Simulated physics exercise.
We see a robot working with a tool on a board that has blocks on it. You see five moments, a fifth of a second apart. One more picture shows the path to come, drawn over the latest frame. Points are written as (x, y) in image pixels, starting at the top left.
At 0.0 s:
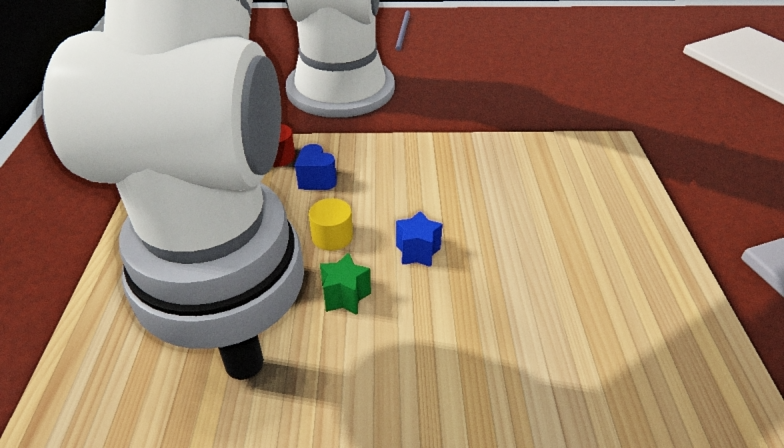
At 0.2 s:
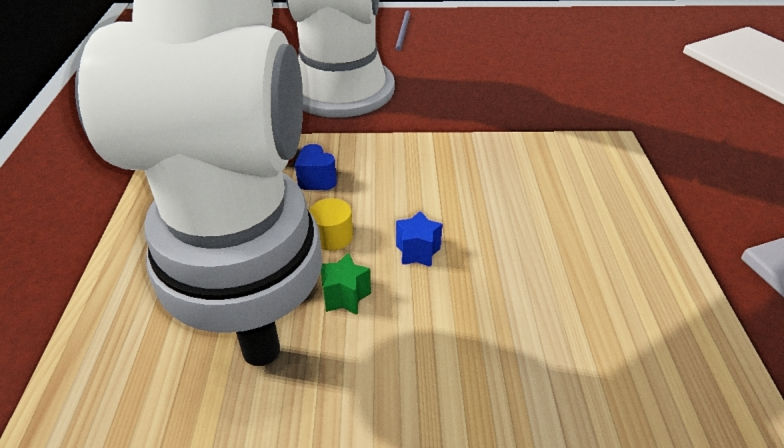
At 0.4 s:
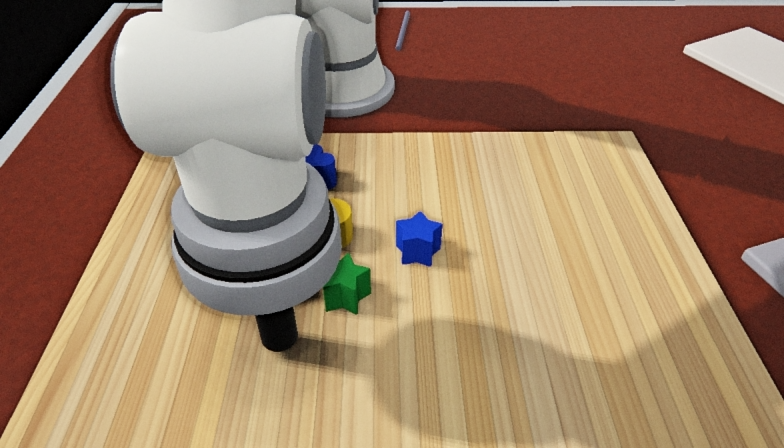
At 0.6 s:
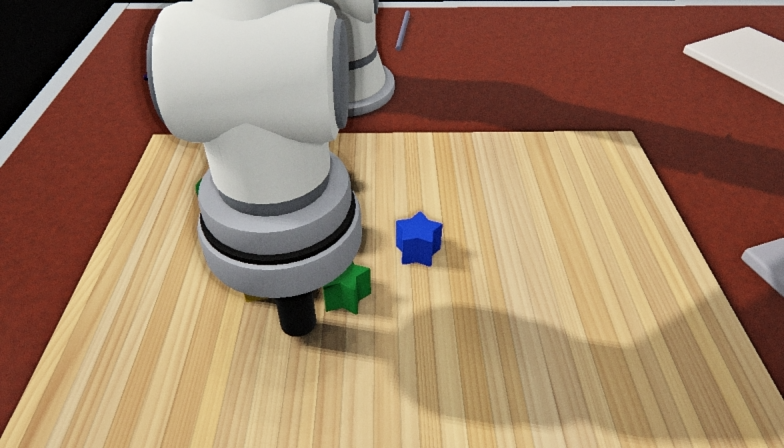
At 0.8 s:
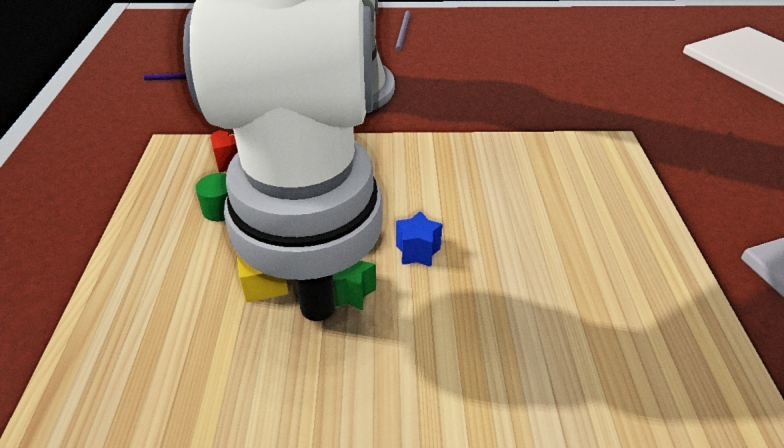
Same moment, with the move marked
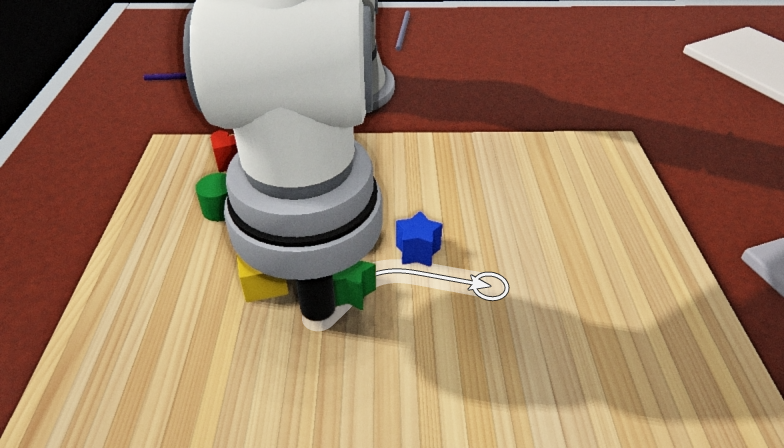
A robot arm slides its black tool right and slightly upward, close to a green star.
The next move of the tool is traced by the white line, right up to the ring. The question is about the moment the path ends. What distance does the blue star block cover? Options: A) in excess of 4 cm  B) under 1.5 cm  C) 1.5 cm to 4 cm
I choose A.
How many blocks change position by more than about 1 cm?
It shifts two blocks.
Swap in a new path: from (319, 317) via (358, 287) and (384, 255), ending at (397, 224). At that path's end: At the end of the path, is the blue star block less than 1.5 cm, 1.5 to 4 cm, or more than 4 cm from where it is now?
Travel: Beyond 4 cm.
Path on the board, from (319, 317) through (365, 278) and (426, 275) to (490, 286).
The first path, step by step. One third of the way, tool (365, 269); green star block (387, 236), turned 35° clockwise; blue star block (423, 225).
Two thirds of the way, tool (427, 265); green star block (429, 227); blue star block (453, 207), turned 15° anticlockwise.
At the end, tool (492, 277); yellow square in place; green star block (431, 228), turned 15° anticlockwise; blue star block (453, 206), turned 15° anticlockwise.
